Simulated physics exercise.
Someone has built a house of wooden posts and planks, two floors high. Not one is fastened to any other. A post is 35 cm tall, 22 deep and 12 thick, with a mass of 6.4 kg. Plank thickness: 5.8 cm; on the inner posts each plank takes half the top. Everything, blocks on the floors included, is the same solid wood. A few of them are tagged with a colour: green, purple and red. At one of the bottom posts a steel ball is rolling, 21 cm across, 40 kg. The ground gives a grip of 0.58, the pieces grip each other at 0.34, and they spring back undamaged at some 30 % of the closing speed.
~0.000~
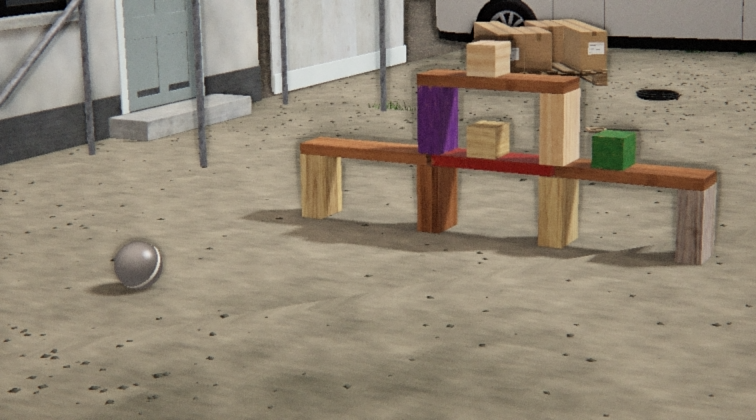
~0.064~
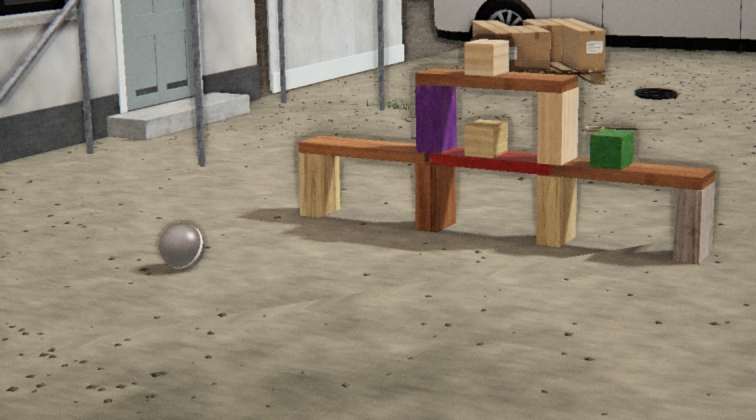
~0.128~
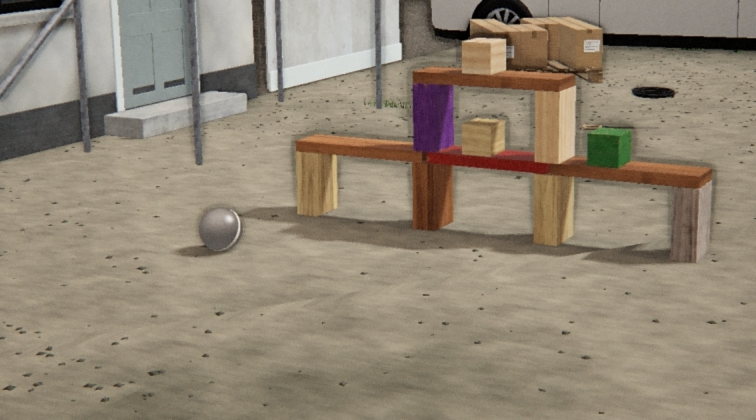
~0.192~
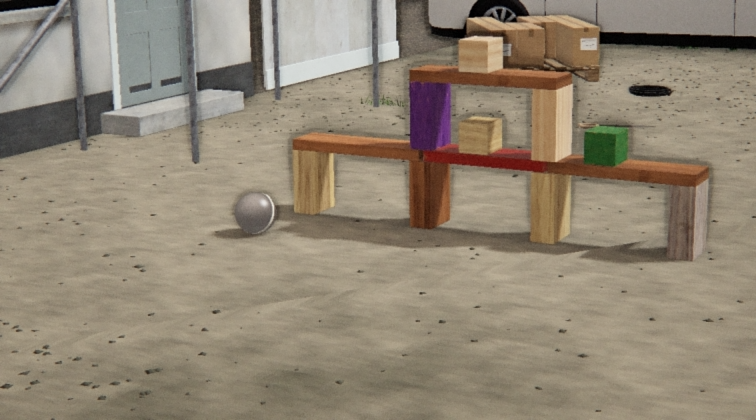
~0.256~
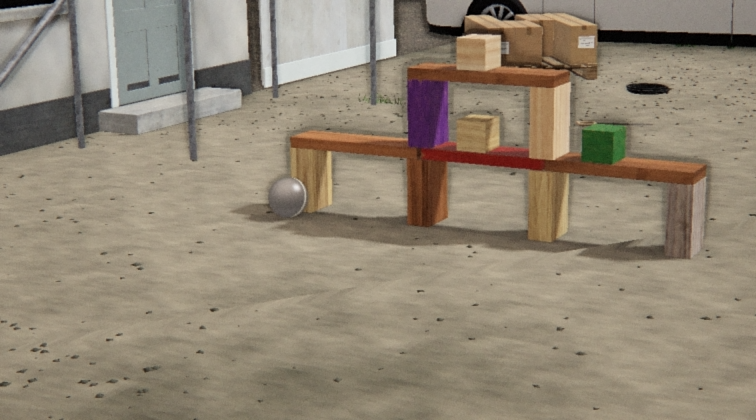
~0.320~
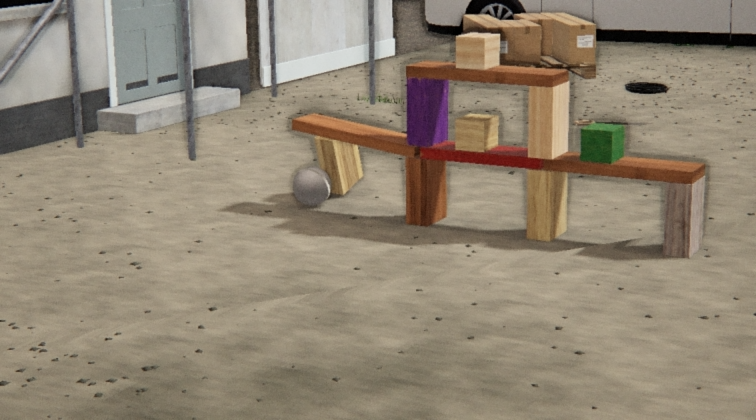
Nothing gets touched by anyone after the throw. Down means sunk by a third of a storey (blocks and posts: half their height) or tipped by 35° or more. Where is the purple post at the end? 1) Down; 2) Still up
(2) Still up.
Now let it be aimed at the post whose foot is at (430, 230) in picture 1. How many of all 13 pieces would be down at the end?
Then 9.
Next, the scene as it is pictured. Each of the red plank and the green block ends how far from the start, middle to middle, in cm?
Red 0, green 0.
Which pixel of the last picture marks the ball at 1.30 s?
Check around pixel (552, 93).
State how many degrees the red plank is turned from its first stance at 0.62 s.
Roughly 0 degrees.
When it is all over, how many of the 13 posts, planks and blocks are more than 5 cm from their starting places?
2 have shifted.
After 0.62 s, ball still moving; 2 of the 13 pieces down; purple post 20 mm from its place.
After 1.30 s, ball still moving; 2 of the 13 pieces down; purple post 18 mm from its place.
In the end (2.3 s), ball rolling away; 2 of the 13 pieces down; purple post 18 mm from its place; green block unmoved; red plank unmoved. From the last view, middles, purple post near (424, 110), green block near (603, 143).
